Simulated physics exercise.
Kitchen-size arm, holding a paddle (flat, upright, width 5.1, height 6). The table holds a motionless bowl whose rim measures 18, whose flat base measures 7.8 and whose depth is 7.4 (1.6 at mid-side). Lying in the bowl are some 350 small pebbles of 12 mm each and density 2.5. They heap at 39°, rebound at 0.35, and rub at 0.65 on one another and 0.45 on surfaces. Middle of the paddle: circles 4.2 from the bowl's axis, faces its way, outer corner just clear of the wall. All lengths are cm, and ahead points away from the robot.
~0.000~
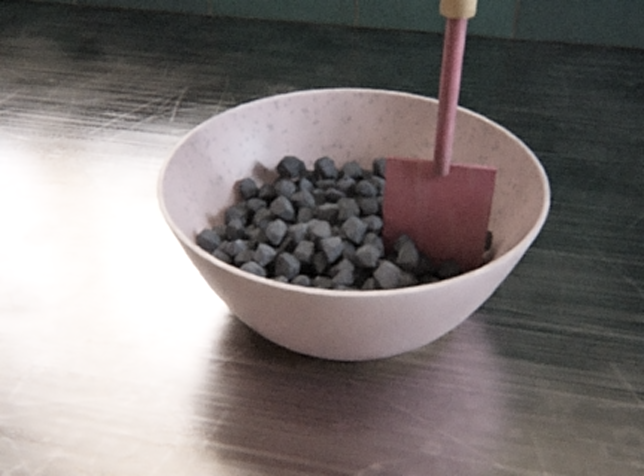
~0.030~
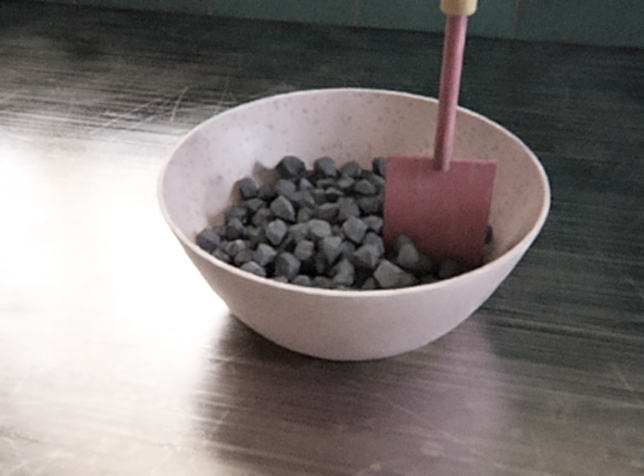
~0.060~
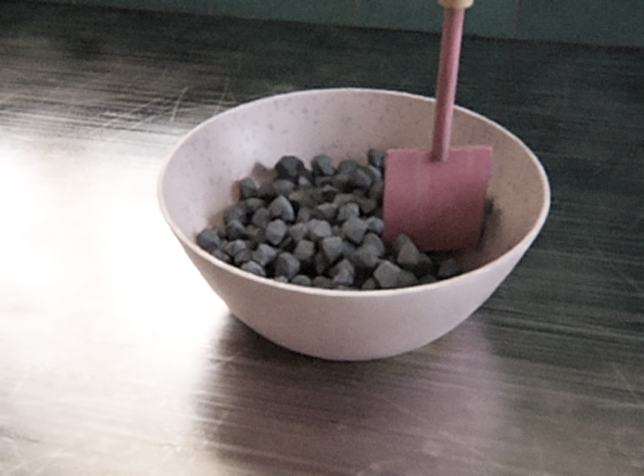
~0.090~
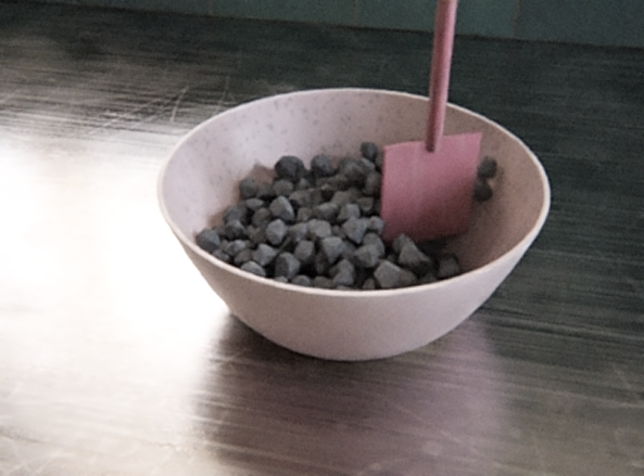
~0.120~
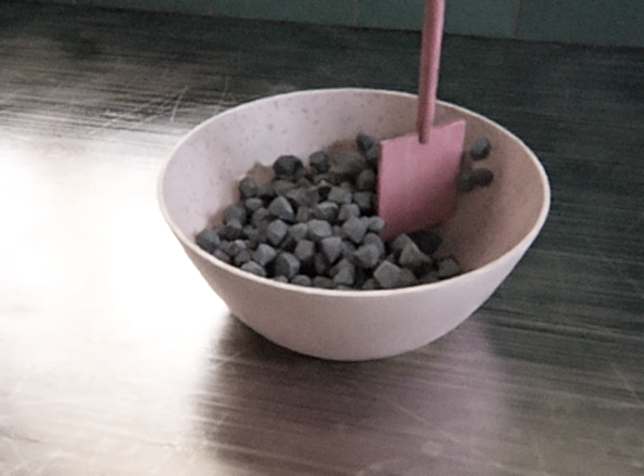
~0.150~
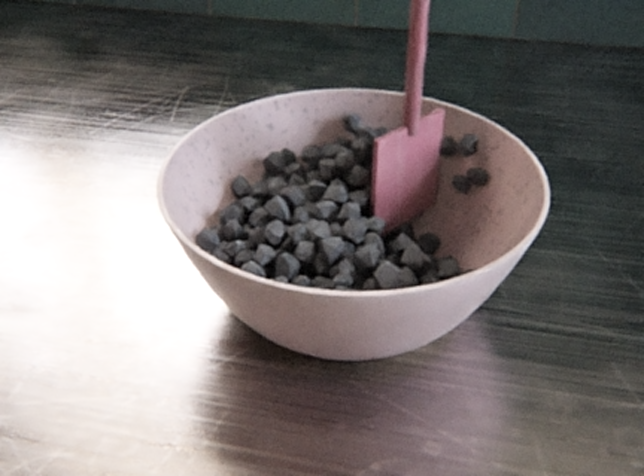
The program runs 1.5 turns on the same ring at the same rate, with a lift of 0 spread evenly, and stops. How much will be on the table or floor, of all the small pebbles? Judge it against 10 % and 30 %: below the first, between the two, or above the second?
Between 10 and 30 %.
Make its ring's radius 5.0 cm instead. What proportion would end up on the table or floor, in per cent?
Around 15 in a hundred, in that case.
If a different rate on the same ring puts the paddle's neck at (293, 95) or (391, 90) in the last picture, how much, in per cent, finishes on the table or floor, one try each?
Around 50 and 25 percent, in that order.
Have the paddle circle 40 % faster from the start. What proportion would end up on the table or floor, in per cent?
In that case it comes to around 25 percent.
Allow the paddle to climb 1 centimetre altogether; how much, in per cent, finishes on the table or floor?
That works out to some 20 per cent.
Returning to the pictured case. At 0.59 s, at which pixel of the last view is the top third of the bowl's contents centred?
Centre of upper third: Approx. (359, 258) px.
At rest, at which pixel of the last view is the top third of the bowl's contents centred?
Somewhere close to (264, 253).
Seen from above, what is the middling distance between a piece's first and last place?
Something like 8 centimetres, give or take.
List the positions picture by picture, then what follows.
Paddle neck at (444, 133), 0° round; upper third of the load around (331, 230), from x 210 to 485, top at y 165; 347 in the bowl, in the first picture.
Paddle neck at (445, 130), 5° round; upper third of the load around (335, 230), from x 210 to 485, top at y 165, in the second picture.
Paddle neck at (443, 121), 17° round; upper third of the load around (342, 217), from x 210 to 485, top at y 160, in the third picture.
Paddle neck at (436, 112), 30° round; upper third of the load around (344, 214), from x 210 to 490, top at y 150, in the fourth picture.
Paddle neck at (426, 104), 43° round; upper third of the load around (342, 208), from x 210 to 480, top at y 145, in the fifth picture.
Paddle neck at (413, 97), 56° round; upper third of the load around (335, 204), from x 210 to 480, top at y 125; 347 in the bowl, in the sixth picture.
By 0.59 s, 246° round, highest piece 9 above the table; 331 in the bowl, 10 on the table or floor, 6 in flight or on the tool.
By 1.03 s, 76° round, highest piece 9 above the table; 305 in the bowl, 34 on the table or floor, 8 in flight or on the tool.
By 1.45 s, 180° round, highest piece 8 above the table; 285 in the bowl, 62 on the table or floor.
By 2.15 s, 180° round, highest piece 8 above the table; 285 in the bowl, 62 on the table or floor.
Final count, 285 in the bowl, 62 on the table or floor. That is 18 % on the table or floor.
